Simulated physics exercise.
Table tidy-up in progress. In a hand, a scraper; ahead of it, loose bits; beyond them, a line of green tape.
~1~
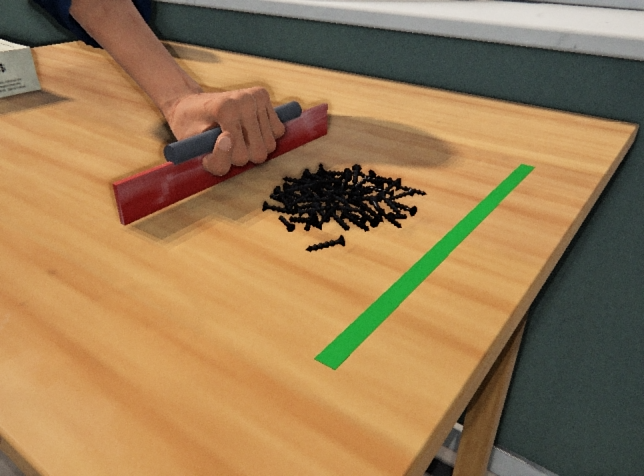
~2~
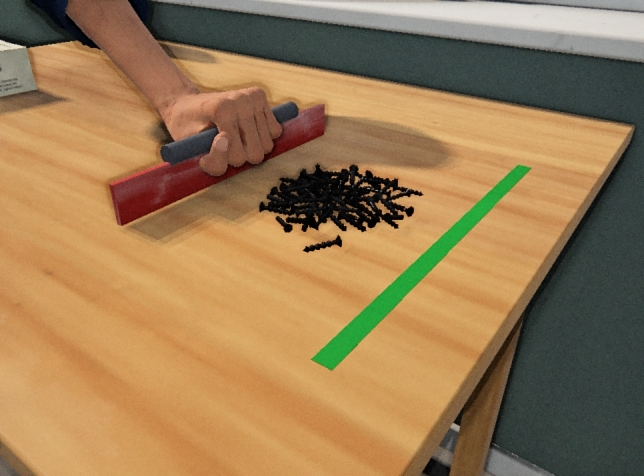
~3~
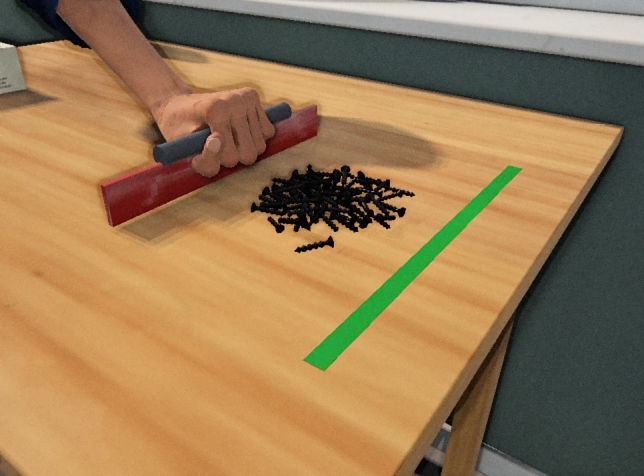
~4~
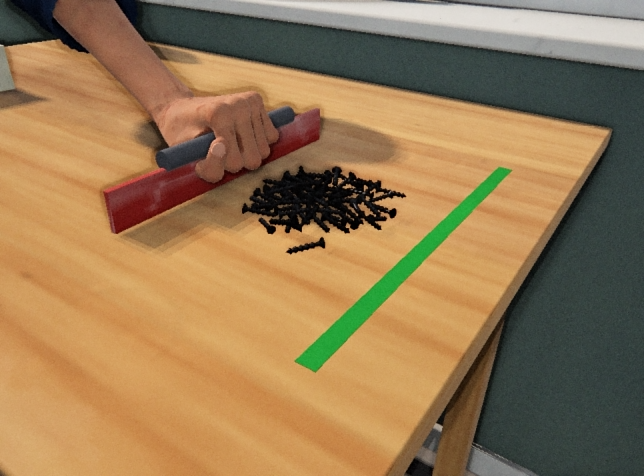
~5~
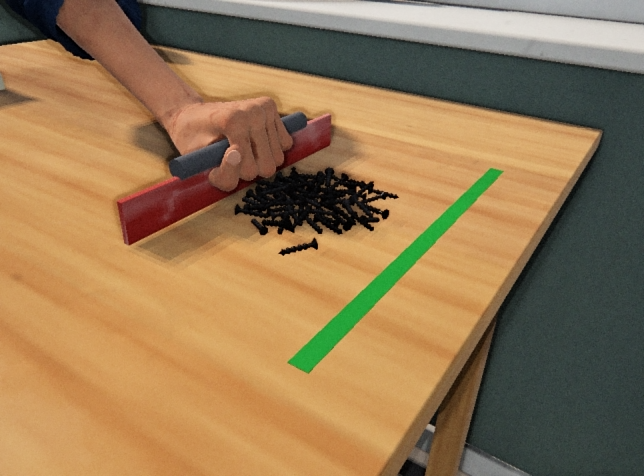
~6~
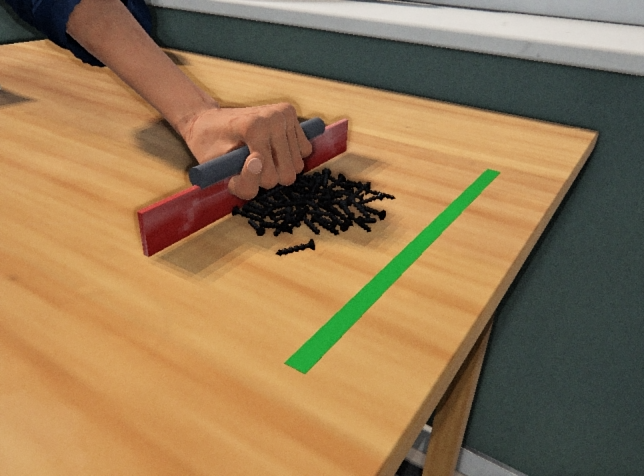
On a wooden table, a hand held a red scraper still beside a heap of black screws, with green tape beyond, then slid it a short way right until it met the heap's near side.
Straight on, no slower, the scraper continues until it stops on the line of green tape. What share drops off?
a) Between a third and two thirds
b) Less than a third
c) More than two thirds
b, less than a third.
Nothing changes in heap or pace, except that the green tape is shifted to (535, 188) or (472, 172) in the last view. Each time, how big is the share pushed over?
About 100 and 0 per cent.
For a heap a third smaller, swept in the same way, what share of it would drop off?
Estimate: Around 0 %.
Shortly afterwards, scraper still moving, near (347, 179); heap all on the table, its front near (420, 243).
Next, scraper stopped at the green tape; heap all on the table, its front near (516, 272).
Some moments later, scraper stopped at the green tape; heap a little over the edge.
In the end, scraper stopped at the green tape; heap a little over the edge.
